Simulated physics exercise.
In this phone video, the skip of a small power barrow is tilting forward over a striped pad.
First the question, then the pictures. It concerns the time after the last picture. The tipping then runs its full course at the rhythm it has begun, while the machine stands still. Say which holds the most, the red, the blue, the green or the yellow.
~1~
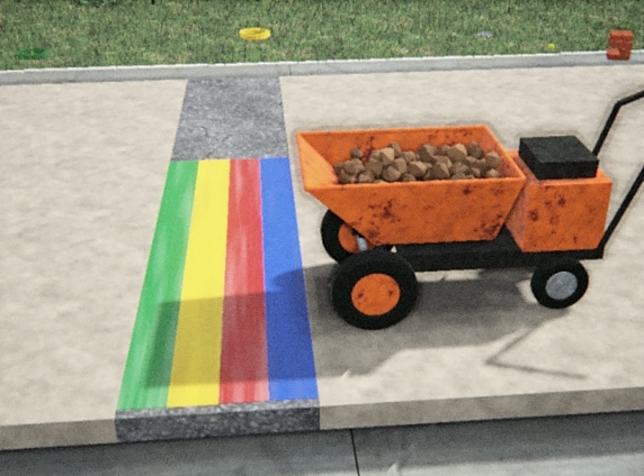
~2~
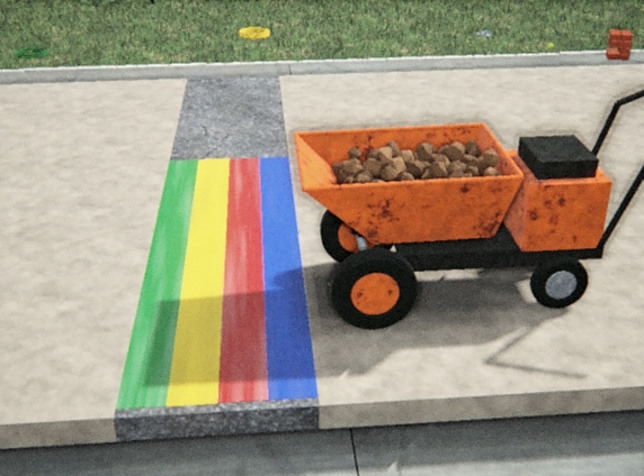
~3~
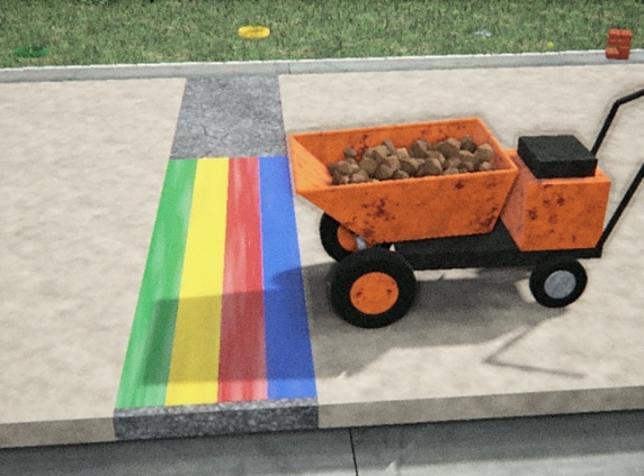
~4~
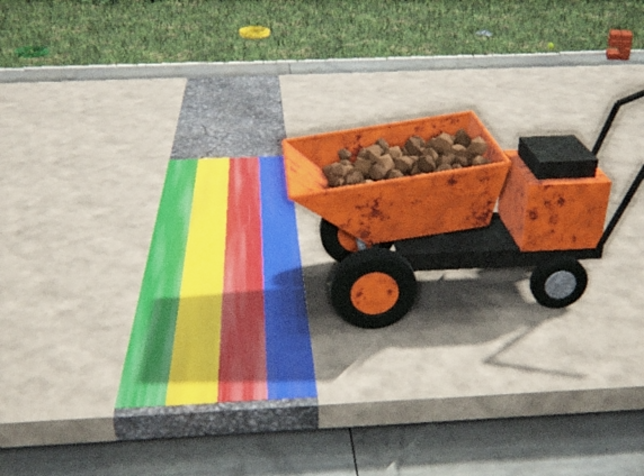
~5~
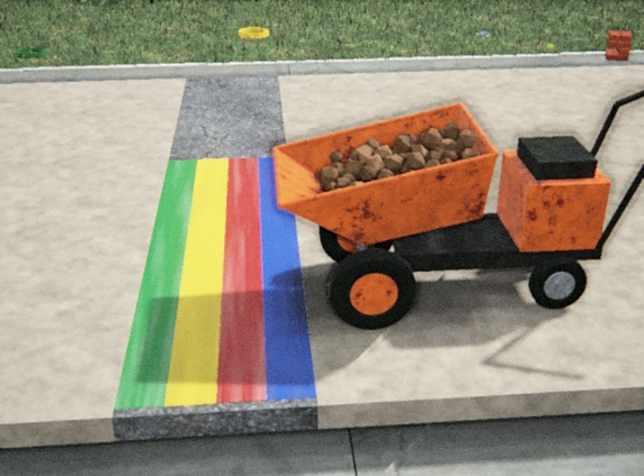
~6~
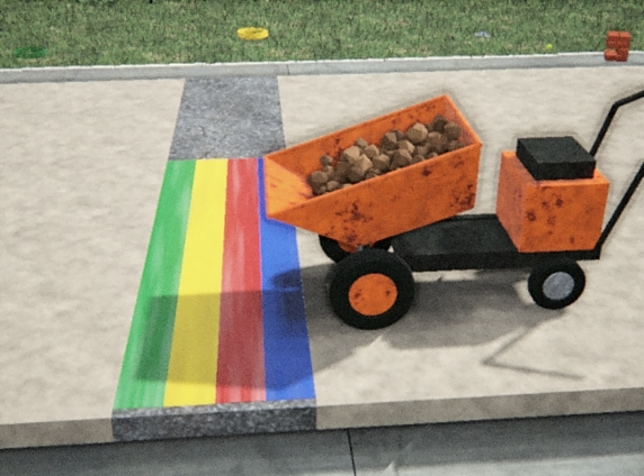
I would say the yellow one.
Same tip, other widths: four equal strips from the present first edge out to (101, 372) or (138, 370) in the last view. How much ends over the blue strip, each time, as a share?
The first comes to 0 per cent and the second to 0 per cent.
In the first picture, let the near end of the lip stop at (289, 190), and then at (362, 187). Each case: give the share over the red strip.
First position: Some 0 percent; second position: Some 30 percent.
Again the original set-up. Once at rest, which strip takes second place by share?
The second place goes to the green one.
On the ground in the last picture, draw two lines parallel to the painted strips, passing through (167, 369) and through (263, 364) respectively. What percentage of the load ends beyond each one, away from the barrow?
Roughly 30 and 70 percent.
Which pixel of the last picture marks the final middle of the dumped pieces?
(186, 298).
Soon after the last picture, skip tipped steeply; all in the skip.
A little later, skip tipped steeply; about two thirds in the skip; a small part over the red strip; about a quarter over the yellow strip; a stray few over the green strip.
Later still, skip tipped right over; about a quarter in the skip; a small part over the red strip; about a third over the yellow strip; about a quarter over the green strip; a small part off the paint.
At rest, skip tipped right over; about a quarter in the skip; none over the blue strip; a small part over the red strip; about a third over the yellow strip; about a quarter over the green strip; a small part off the paint.
